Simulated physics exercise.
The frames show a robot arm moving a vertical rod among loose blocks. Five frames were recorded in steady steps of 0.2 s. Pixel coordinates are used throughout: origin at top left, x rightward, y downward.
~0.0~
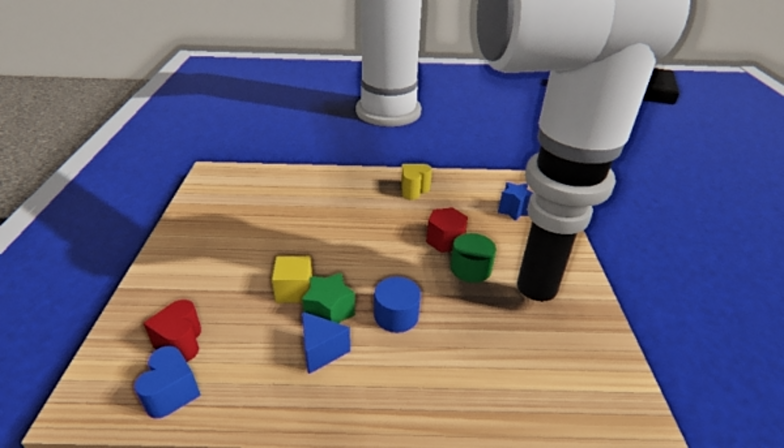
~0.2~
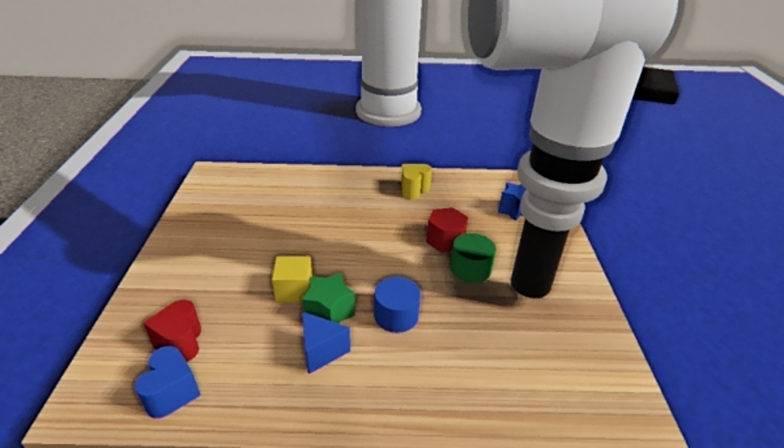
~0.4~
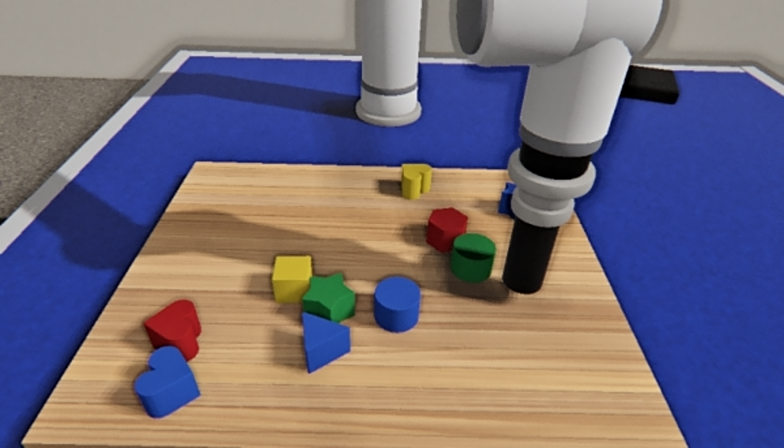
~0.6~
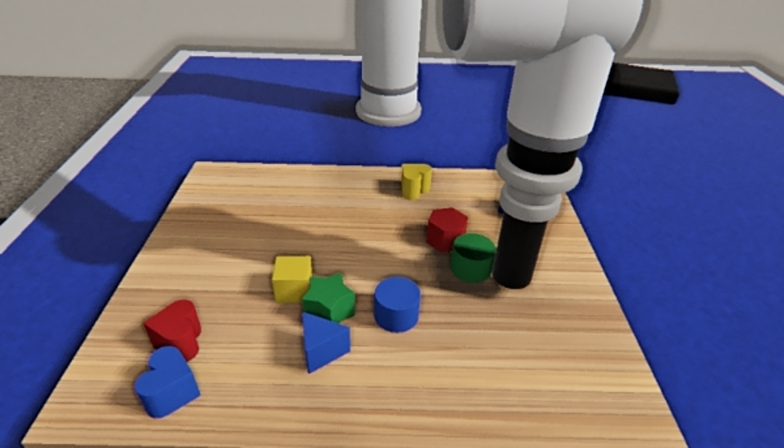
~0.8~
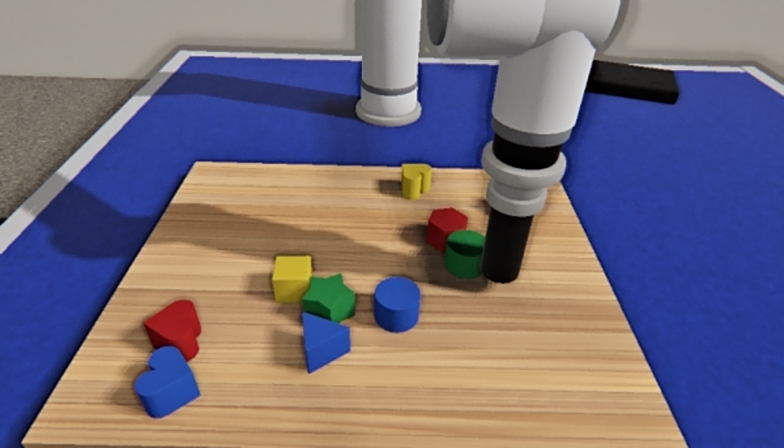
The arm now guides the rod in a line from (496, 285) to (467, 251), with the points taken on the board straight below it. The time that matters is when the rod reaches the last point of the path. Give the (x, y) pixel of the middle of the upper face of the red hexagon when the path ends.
Top centre: (418, 195).
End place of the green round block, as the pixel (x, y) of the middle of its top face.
In the picture, that point is around (436, 216).
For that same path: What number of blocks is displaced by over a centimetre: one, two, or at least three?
There will be two blocks displaced.
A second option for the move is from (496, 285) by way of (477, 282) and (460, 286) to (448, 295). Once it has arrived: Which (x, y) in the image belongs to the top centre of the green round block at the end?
My estimate: (449, 236).
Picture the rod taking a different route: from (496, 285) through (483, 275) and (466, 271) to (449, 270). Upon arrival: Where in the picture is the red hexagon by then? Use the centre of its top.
I'd guess (431, 201).
The first path, step by step. Halfway along, rod at (484, 253); red hexagon at (433, 206); green round block at (452, 228).
At the end, rod at (469, 237); red hexagon at (418, 195); green round block at (436, 216).
